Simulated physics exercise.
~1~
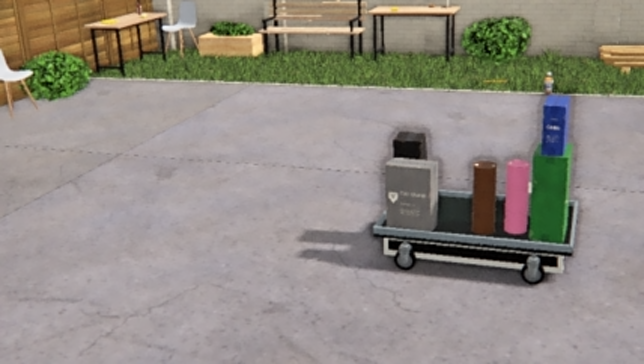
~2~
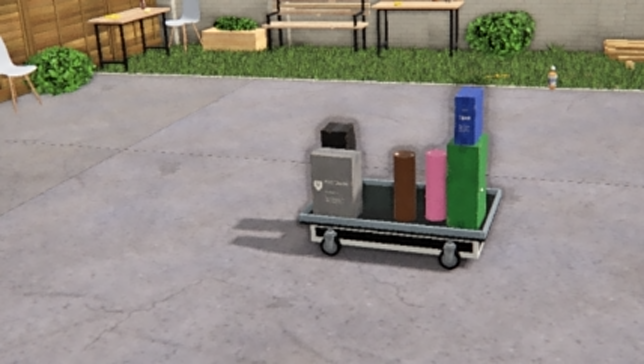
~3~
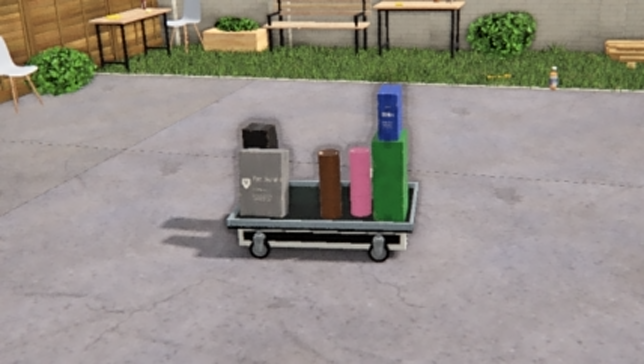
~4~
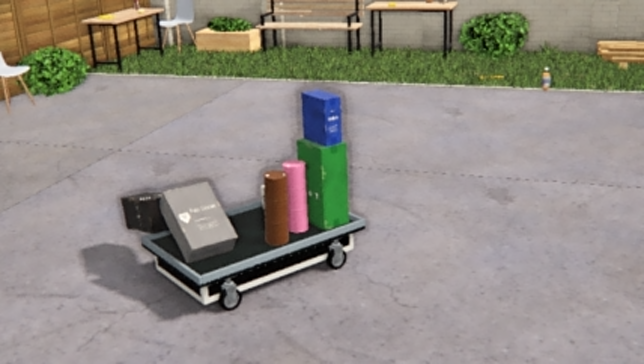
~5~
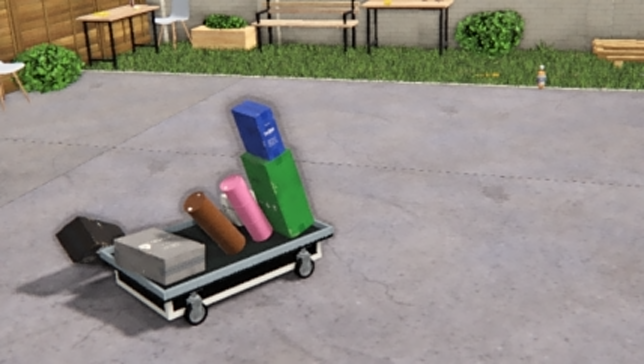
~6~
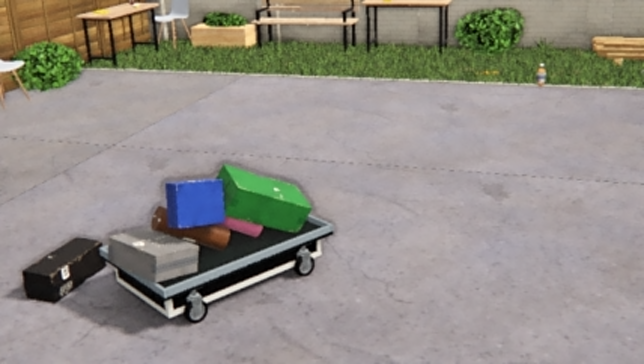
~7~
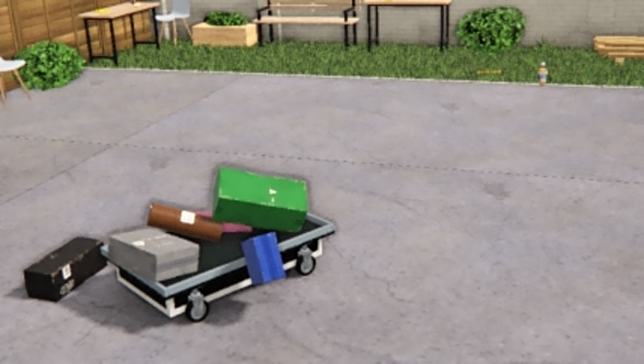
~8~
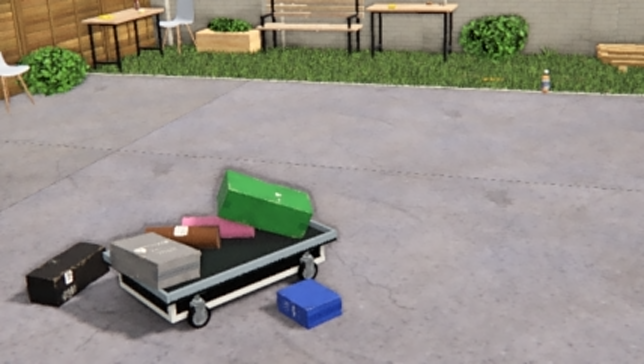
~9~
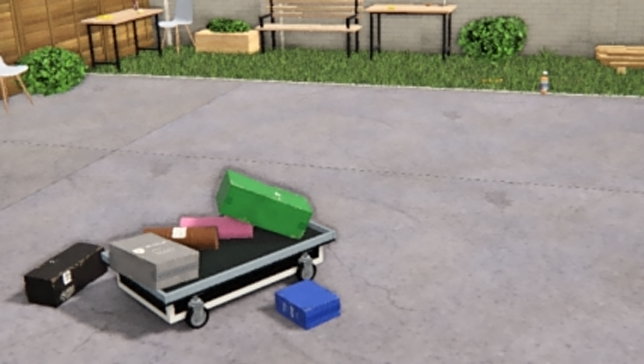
A flat cart loaded with upright boxes and canisters rolled left across a paved yard, then turned and stopped as its load toppled, with the black box and then the blue one landing on the ground while the rest stayed aboard.
